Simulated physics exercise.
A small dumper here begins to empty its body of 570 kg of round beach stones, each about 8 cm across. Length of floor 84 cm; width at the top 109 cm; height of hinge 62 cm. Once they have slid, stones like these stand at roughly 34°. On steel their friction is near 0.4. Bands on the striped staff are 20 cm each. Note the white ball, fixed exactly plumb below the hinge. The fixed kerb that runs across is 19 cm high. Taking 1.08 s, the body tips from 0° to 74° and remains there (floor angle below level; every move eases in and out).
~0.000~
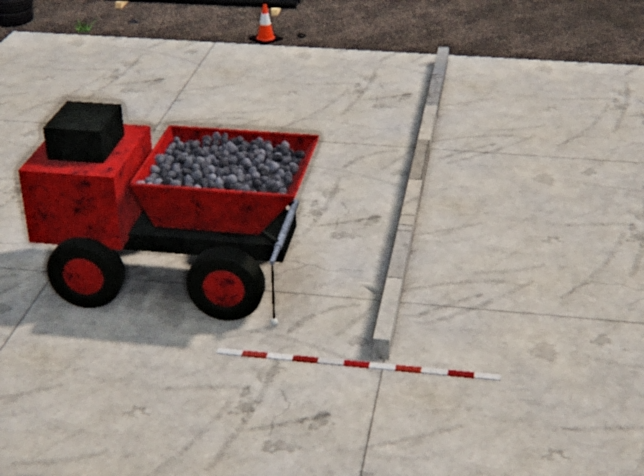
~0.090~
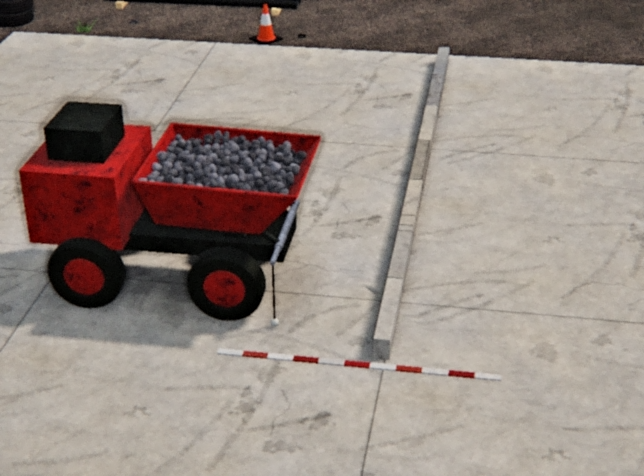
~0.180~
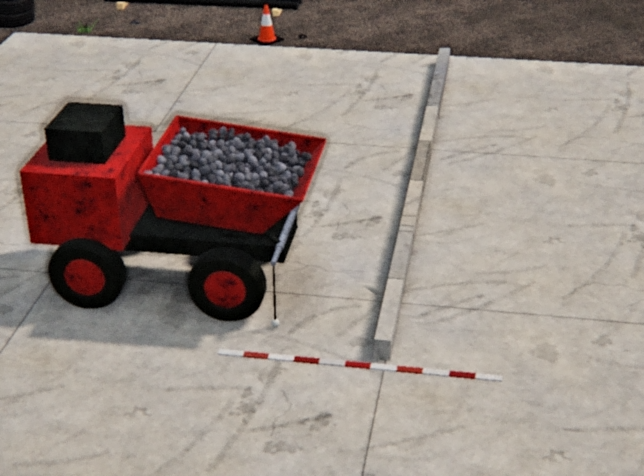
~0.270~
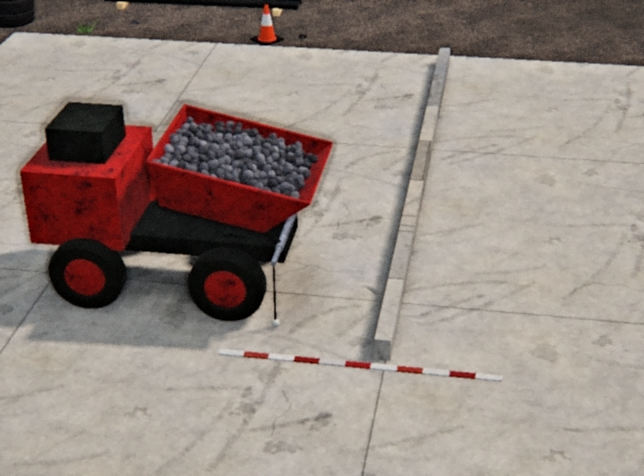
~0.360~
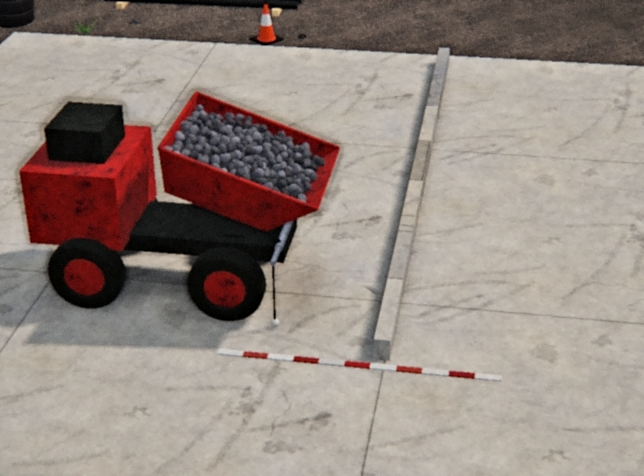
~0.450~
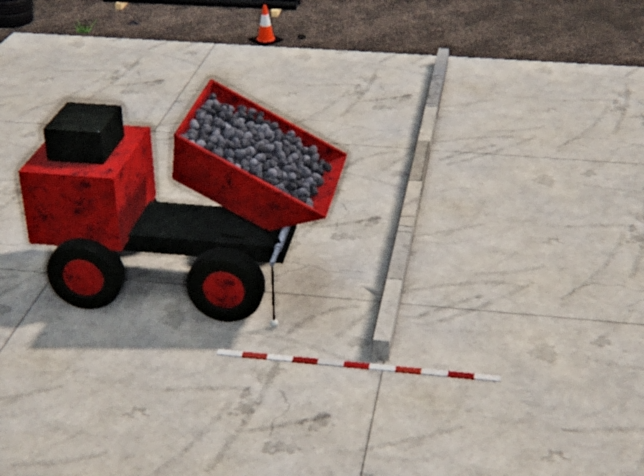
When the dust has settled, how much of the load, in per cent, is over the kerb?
80 %.
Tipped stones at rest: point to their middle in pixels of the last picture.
Their middle lands near (442, 297).
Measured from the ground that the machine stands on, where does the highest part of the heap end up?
Near 30 cm up from the ground.
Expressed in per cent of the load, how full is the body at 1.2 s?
Held: Approx. 60 %.
After 0.8 s the floor is at 62°; 100 % in the body; the foremost stones are at (355, 211).
After 1.2 s the floor is at 74°; 61 % in the body, 23 % on this side of the kerb, 16 % over the kerb; the foremost stones are at (434, 296).
After 1.5 s the floor is at 74°; 17 % in the body, 21 % on this side of the kerb, 62 % over the kerb; the foremost stones are at (544, 308).
After 4.1 s the floor is at 74°; 0 % in the body, 22 % on this side of the kerb, 78 % over the kerb; the foremost stones are past the picture's edge.
